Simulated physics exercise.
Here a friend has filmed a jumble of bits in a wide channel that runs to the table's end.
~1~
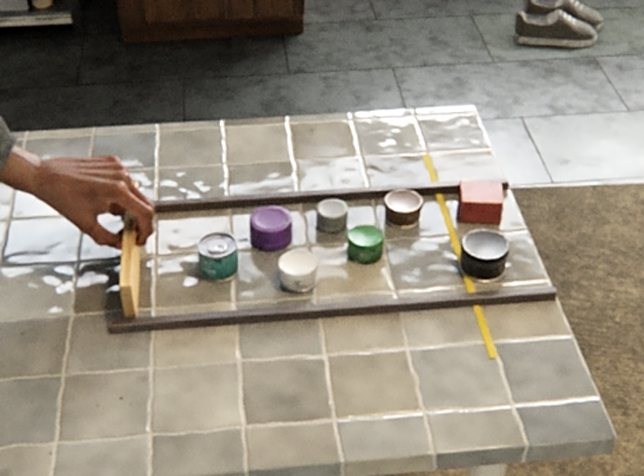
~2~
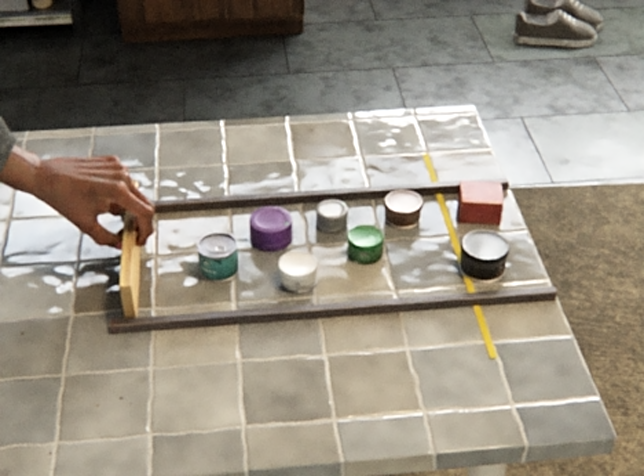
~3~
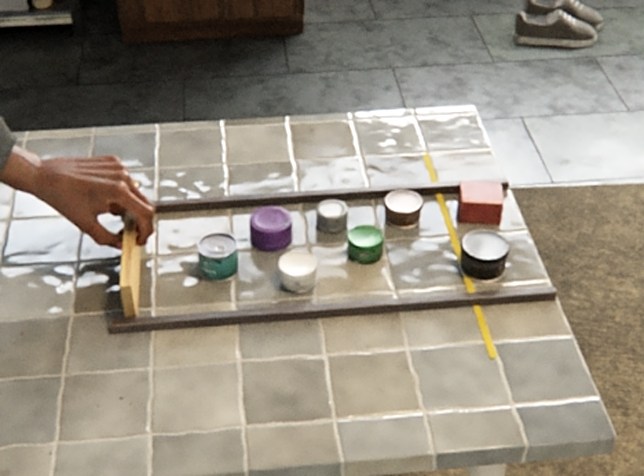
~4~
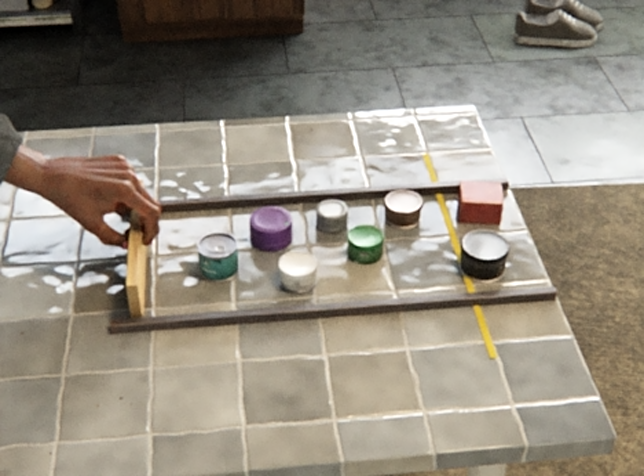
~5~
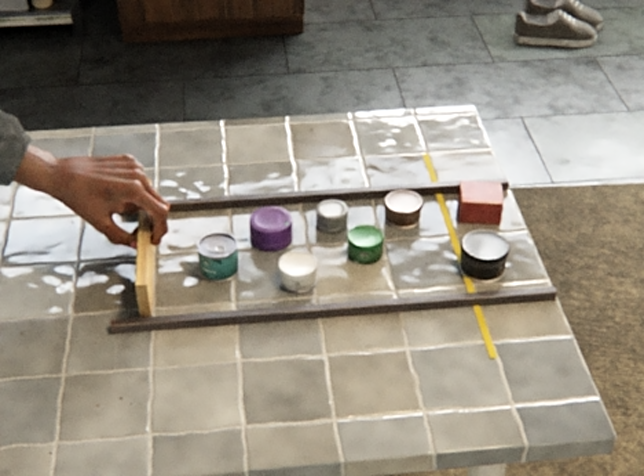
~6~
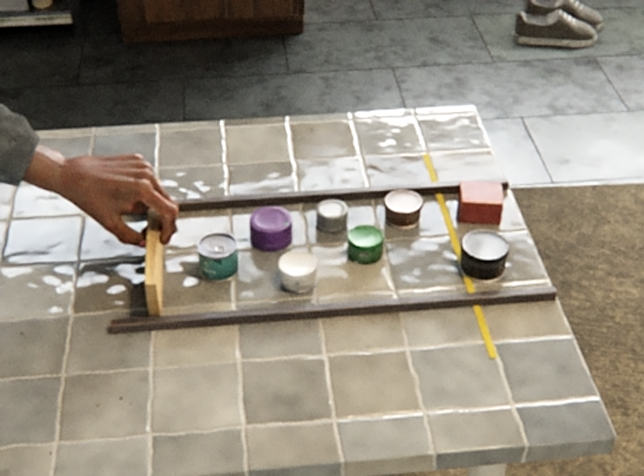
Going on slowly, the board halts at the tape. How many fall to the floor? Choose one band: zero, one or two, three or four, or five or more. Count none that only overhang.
One or two.
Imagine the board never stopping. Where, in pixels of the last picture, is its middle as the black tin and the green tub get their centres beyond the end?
With the black tin it sits around (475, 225), with the green tub around (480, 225).
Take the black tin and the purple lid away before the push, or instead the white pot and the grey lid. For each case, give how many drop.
Result: 1 in the first case, with 0 in the second.
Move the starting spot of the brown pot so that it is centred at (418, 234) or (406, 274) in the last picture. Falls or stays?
Result by position: It leaves the top / stays aboard.
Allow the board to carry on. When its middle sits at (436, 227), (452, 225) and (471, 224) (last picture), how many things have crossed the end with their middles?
Per position: 0 / 1 / 1.
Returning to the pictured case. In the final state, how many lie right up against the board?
Well, it touches 4.
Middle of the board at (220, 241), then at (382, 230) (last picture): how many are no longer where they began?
At first I count 1, and then 6.
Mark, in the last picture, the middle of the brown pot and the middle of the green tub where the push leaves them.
In the last picture the first middle sits at (491, 198) and the other at (505, 229).
Soon after, none off yet; red block at rest near (480, 202); black tin at rest near (484, 256); brown pot at rest near (403, 209).
By the end, the number that fall off is one or two; fallen, red block.
